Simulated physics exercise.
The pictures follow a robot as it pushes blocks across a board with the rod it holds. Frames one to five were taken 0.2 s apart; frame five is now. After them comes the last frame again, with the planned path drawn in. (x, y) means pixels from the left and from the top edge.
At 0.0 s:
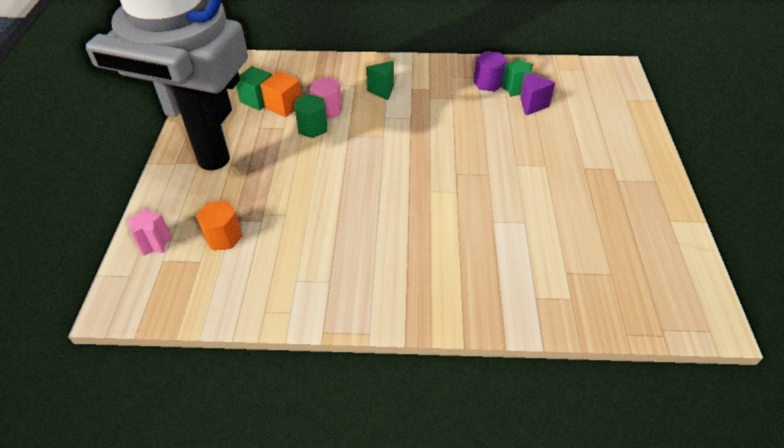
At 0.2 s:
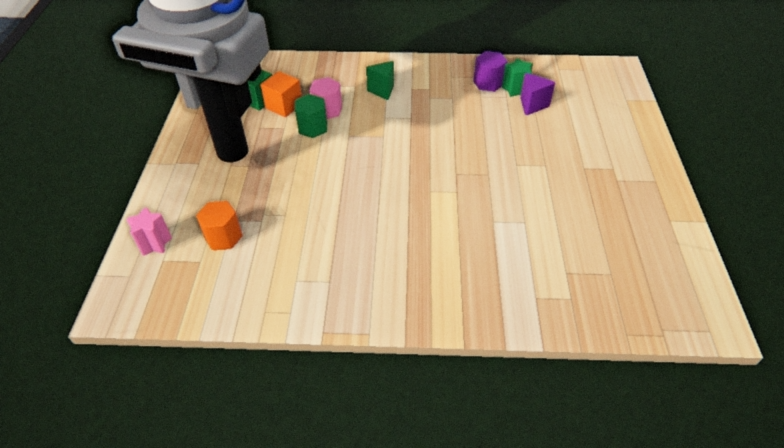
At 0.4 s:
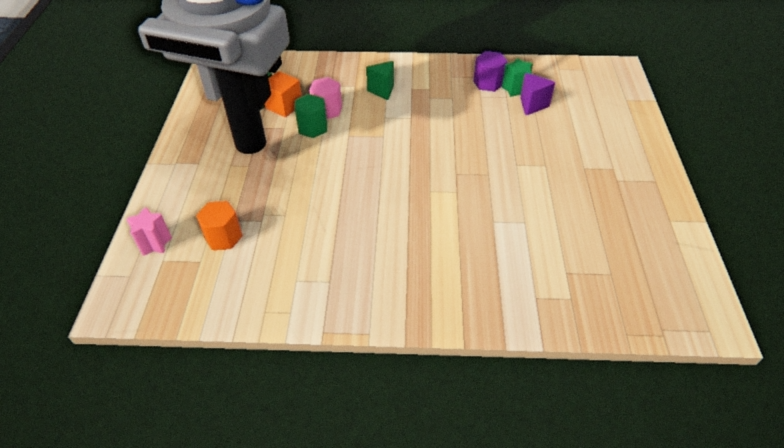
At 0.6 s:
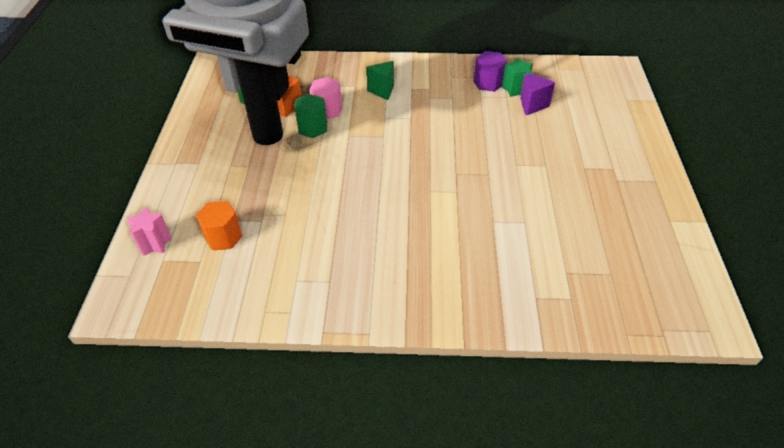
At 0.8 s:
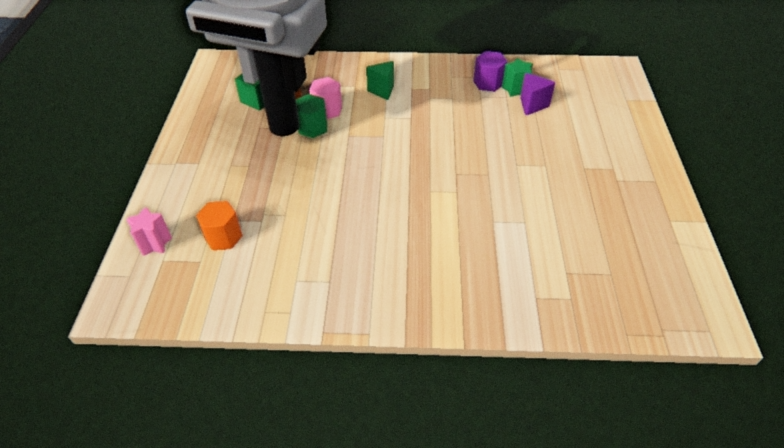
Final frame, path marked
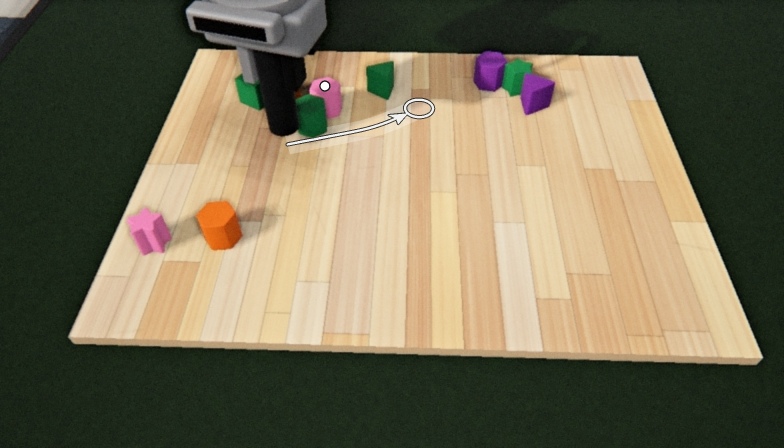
We see a wooden board with scattered green, orange, pink and purple blocks, and a robot arm holding a black rod. The rod moves right and slightly away across the upper left, nearing a green block, while the blocks stay still.
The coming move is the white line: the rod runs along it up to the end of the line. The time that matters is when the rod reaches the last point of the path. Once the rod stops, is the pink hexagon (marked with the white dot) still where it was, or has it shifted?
At the end of the path, the pink hexagon has moved off its old spot.
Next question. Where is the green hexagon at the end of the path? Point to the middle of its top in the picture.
About (362, 86).
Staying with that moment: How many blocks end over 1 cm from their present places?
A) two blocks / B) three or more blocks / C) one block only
It's A.
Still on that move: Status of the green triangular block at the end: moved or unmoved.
By the last moment, the green triangular block will still be in its place.
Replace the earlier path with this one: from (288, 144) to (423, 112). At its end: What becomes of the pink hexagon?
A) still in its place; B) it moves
My answer is option B.
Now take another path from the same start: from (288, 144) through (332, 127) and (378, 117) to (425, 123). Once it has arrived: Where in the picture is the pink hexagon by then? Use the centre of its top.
My best guess is (347, 63).
The drawn path runs from (288, 144) via (358, 131), ending at (419, 108); the dot is on the pink hexagon.
What follows on the original path. One third of the way, rod at (334, 118); green hexagon at (343, 92), turned 35° anticlockwise; pink hexagon at (336, 76), turned 50° anticlockwise.
Two thirds of the way, rod at (380, 107); green hexagon at (362, 86), turned 100° anticlockwise; pink hexagon at (338, 74), turned 65° anticlockwise.
At the end, rod at (420, 91); green hexagon at (362, 86), turned 100° anticlockwise; pink hexagon at (338, 74), turned 65° anticlockwise; green triangular block not moved.
